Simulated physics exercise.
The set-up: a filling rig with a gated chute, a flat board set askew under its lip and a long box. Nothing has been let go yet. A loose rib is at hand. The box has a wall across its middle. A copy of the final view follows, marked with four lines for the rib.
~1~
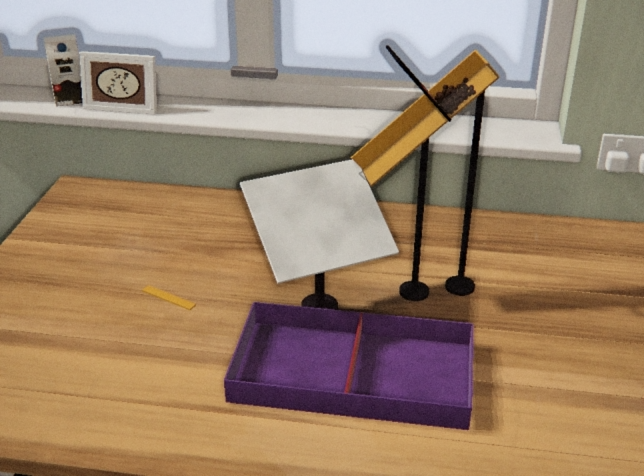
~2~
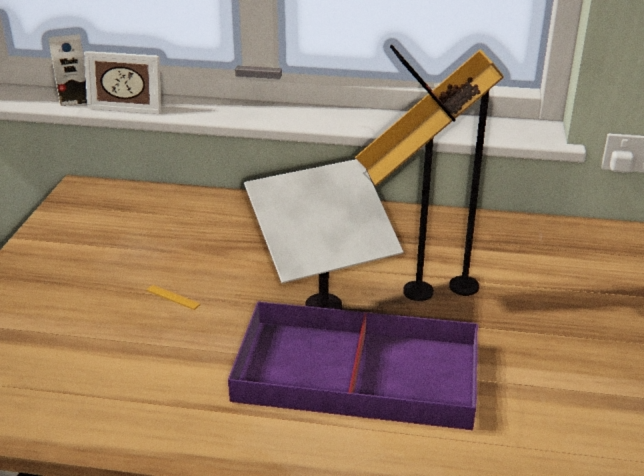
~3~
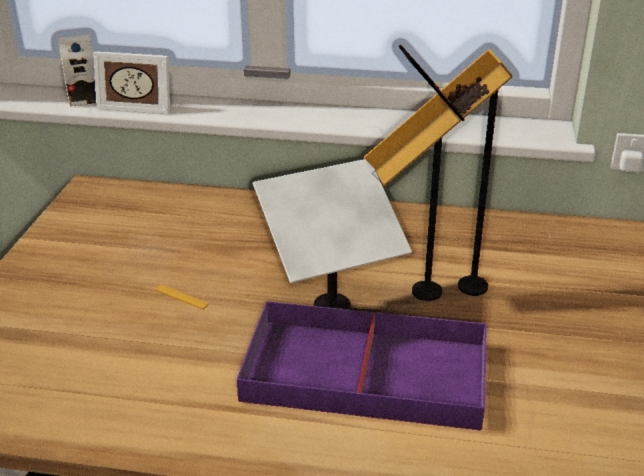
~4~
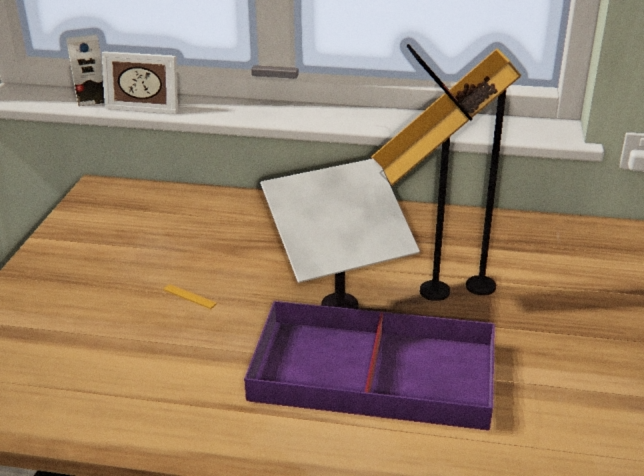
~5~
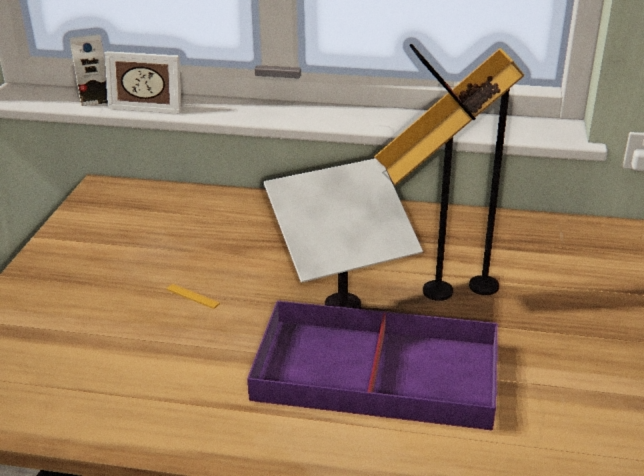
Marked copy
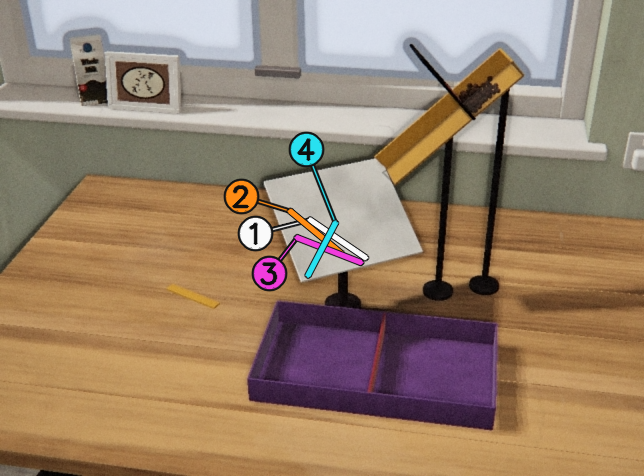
In the video, a dark clump sits behind a black gate in a sloping yellow chute, above a tilted pale board and a divided purple box; the view drifts slightly left, while nothing on the wooden table visibly moves.
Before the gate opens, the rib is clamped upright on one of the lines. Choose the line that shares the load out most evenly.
Line 2 does it best.
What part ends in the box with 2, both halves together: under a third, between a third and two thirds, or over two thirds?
Over two thirds.
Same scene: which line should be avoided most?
1 it is.
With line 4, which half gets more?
More lands on the left.
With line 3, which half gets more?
Right.
On the marked copy, line 1 from (310, 219) to (365, 257); line 2 from (290, 211) to (341, 253); line 3 from (297, 237) to (360, 262); line 4 from (335, 222) to (308, 275).
For line 1, of what is caught, a small part in the left half, nearly all in the right.
For line 2, of what is caught, about half in the left half, about half in the right.
For line 3, of what is caught, about a quarter in the left half, most in the right.
For line 4, of what is caught, most in the left half, about a quarter in the right.
